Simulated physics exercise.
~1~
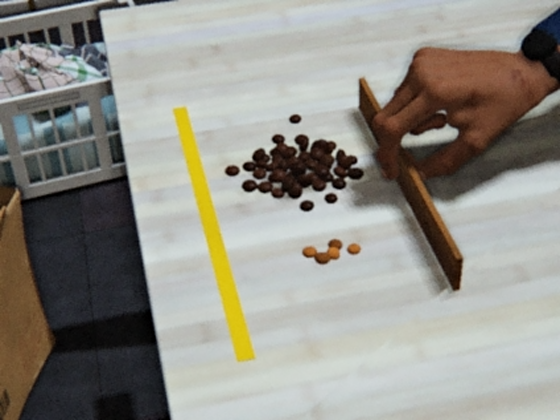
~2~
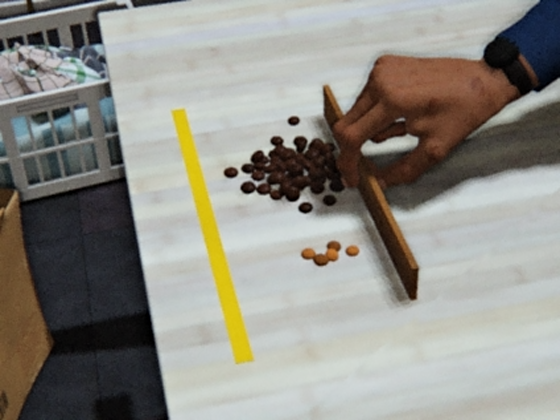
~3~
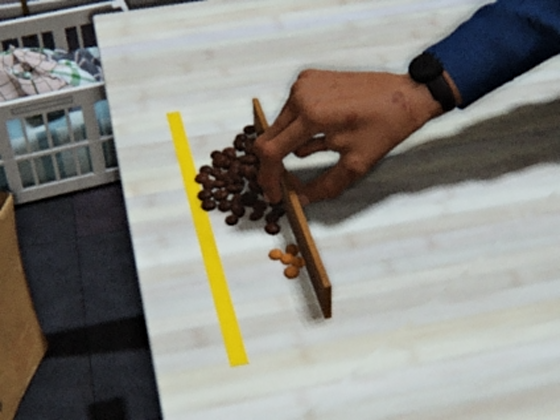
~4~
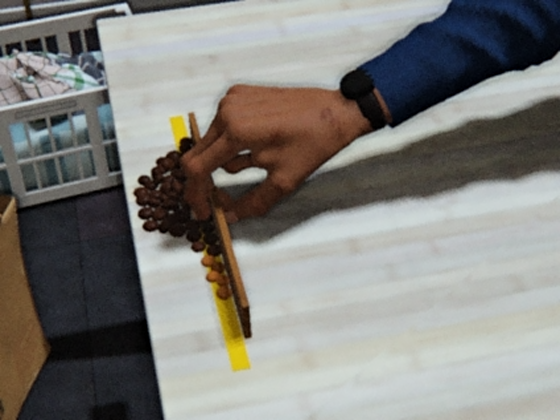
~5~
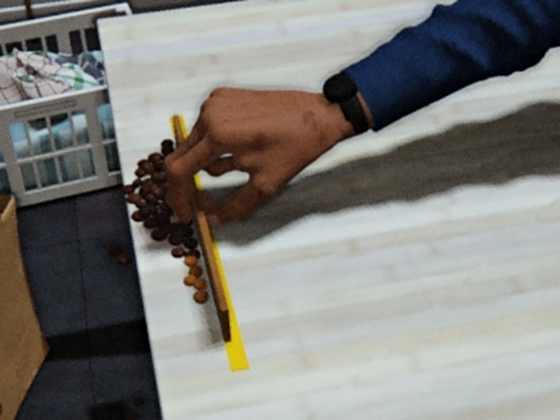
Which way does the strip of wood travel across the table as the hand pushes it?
The strip of wood moves to the left, staying upright as the hand pushes it to the yellow tape.
In this clip, a hand slides an upright strip of wood left across a table, pushing dark brown bits and a few orange ones to the yellow tape, where it stops with the orange bits still on the table and some dark ones over the edge.
